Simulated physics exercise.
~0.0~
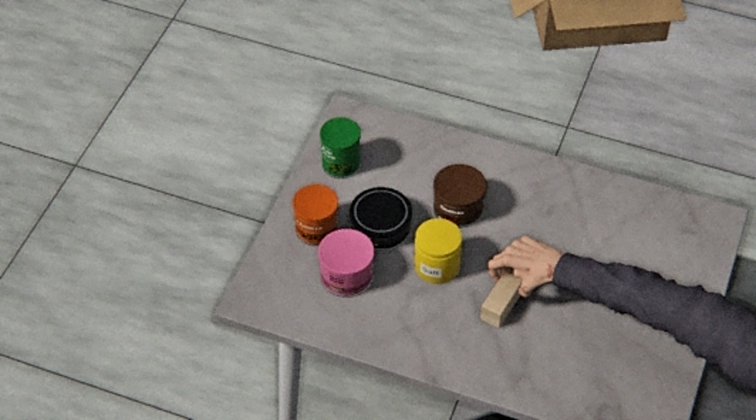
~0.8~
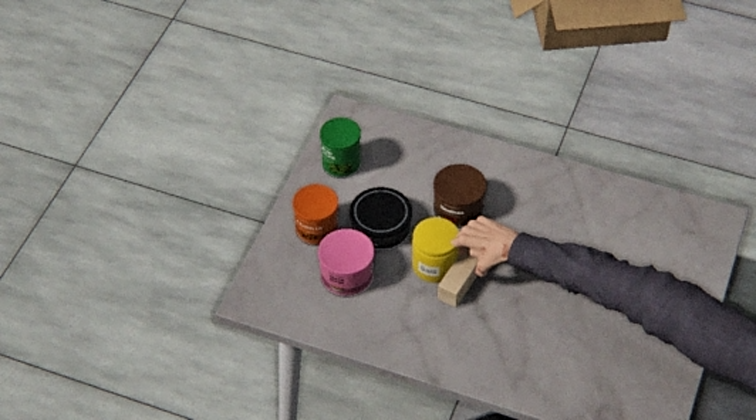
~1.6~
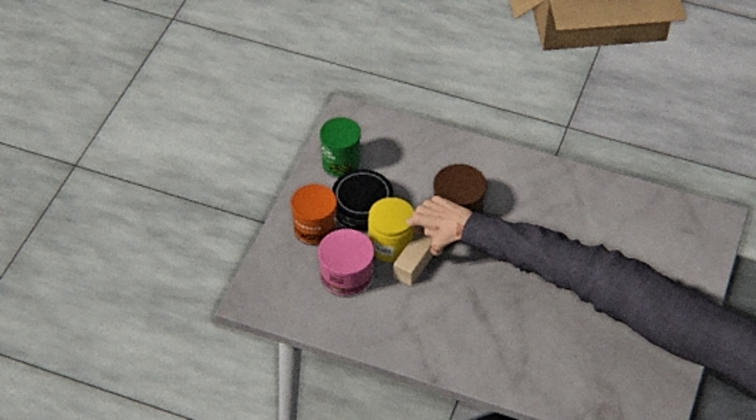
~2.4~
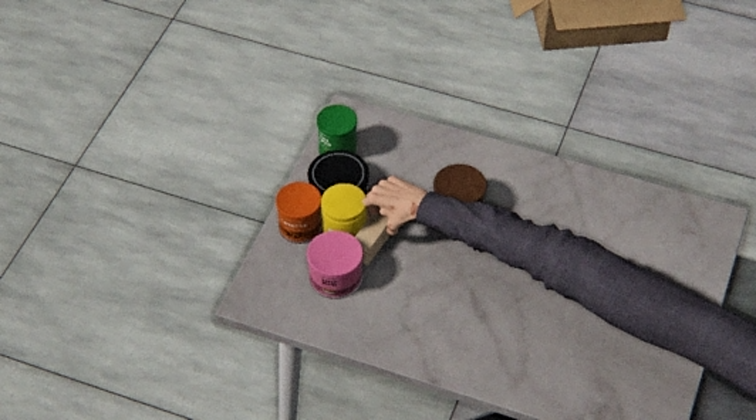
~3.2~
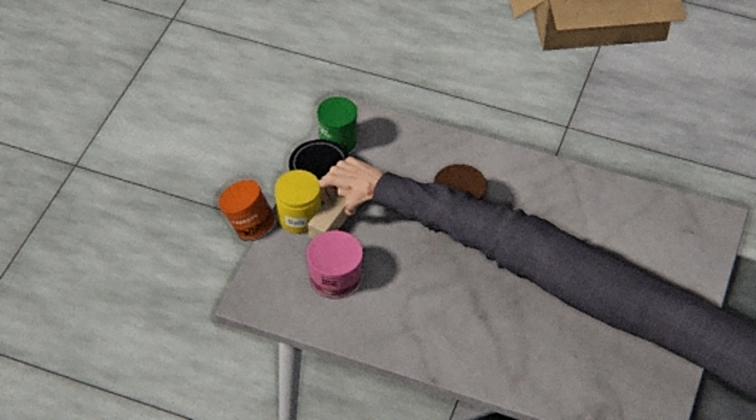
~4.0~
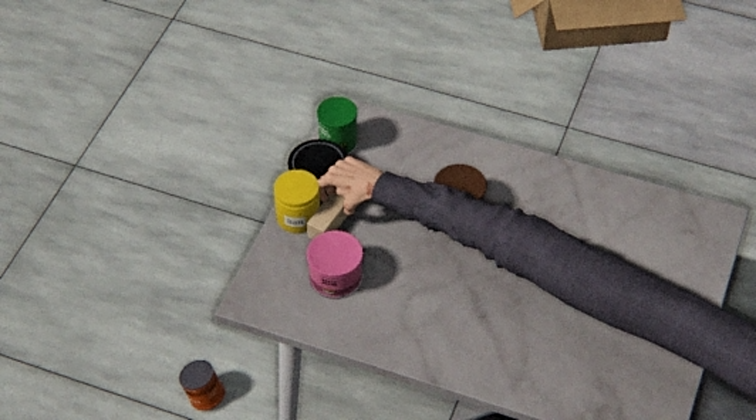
We see a hand push a wooden block leftward across a gray table, driving a yellow jar into a black tub and an orange tin; the green tin shifts slightly, and the orange tin falls to the floor while the other containers remain on the table.
